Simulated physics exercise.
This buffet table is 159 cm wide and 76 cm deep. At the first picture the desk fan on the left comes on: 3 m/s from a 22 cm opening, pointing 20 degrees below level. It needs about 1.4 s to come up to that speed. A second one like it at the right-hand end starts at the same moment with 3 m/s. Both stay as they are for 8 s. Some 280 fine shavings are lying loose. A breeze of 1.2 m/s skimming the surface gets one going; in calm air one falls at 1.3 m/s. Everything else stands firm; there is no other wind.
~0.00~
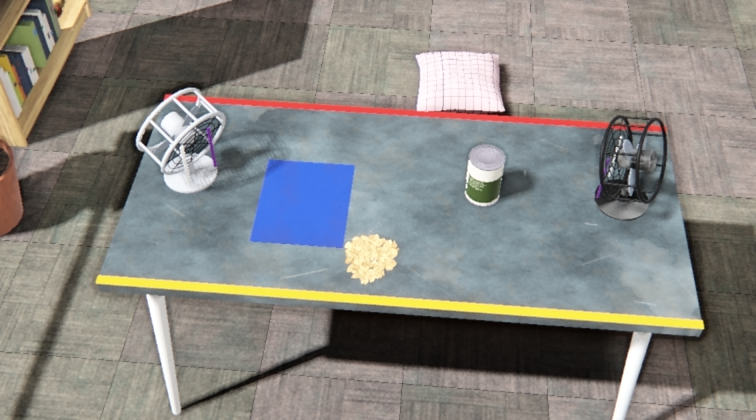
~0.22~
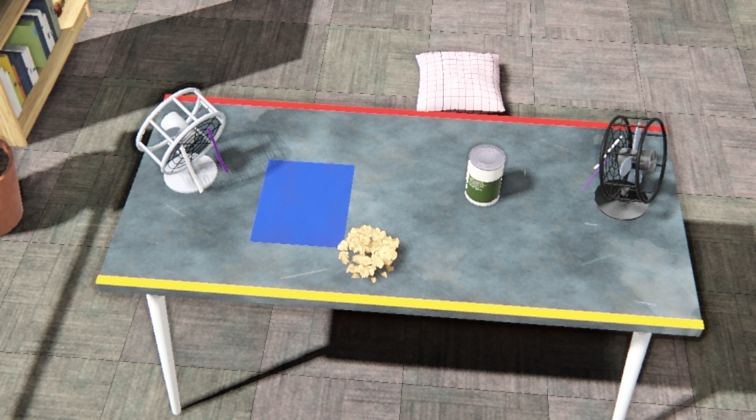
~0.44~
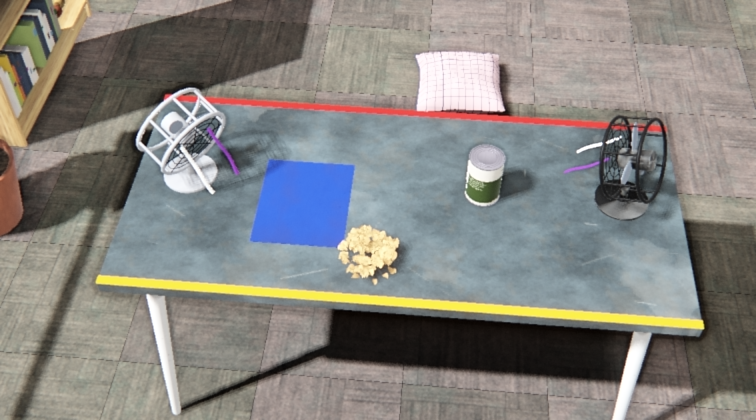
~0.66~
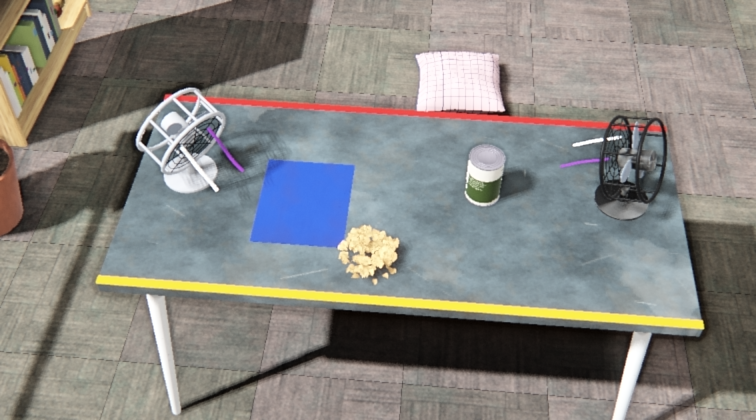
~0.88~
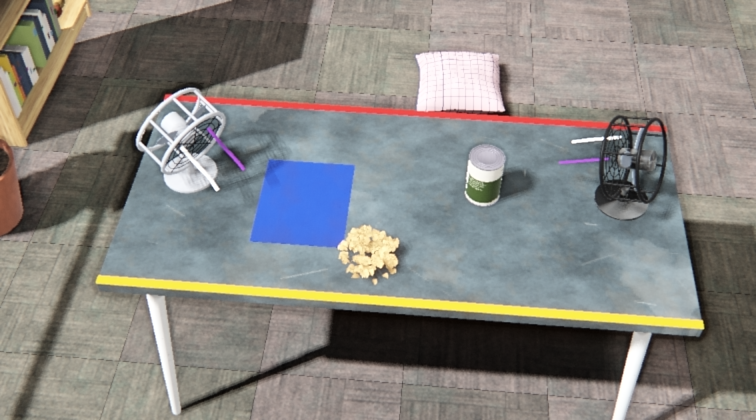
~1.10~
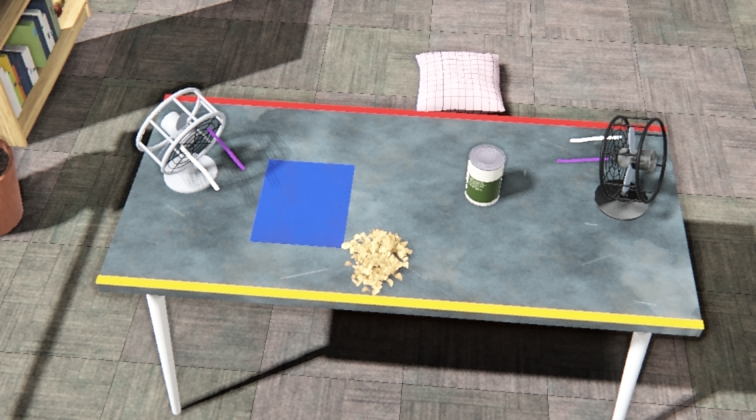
The clip shows ribbons on two facing fans lifting and streaming inward above a table with a blue sheet and a tin, while a small pale pile of shavings loosens slightly, stays nearly unchanged, then shifts slightly right.
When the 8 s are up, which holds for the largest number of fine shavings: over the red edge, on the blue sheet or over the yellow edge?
It is yellow that takes the most.
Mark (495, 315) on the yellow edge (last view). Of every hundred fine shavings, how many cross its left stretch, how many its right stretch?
About 60 % left and 30 % right.
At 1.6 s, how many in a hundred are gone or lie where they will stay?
About 40 %.
After 1.6 s the count stands so, 77 % are over the yellow edge, 0 % on the blue sheet and 0 % over the red edge; the middle of those left on the top is near (530, 290).
After 2.6 s the count stands so, 98 % are over the yellow edge, 0 % on the blue sheet and 0 % over the red edge.
After 4.4 s the count stands so, 98 % are over the yellow edge, 0 % on the blue sheet and 0 % over the red edge.
After 8.0 s, at the end, 98 % are over the yellow edge, 0 % on the blue sheet and 0 % over the red edge.
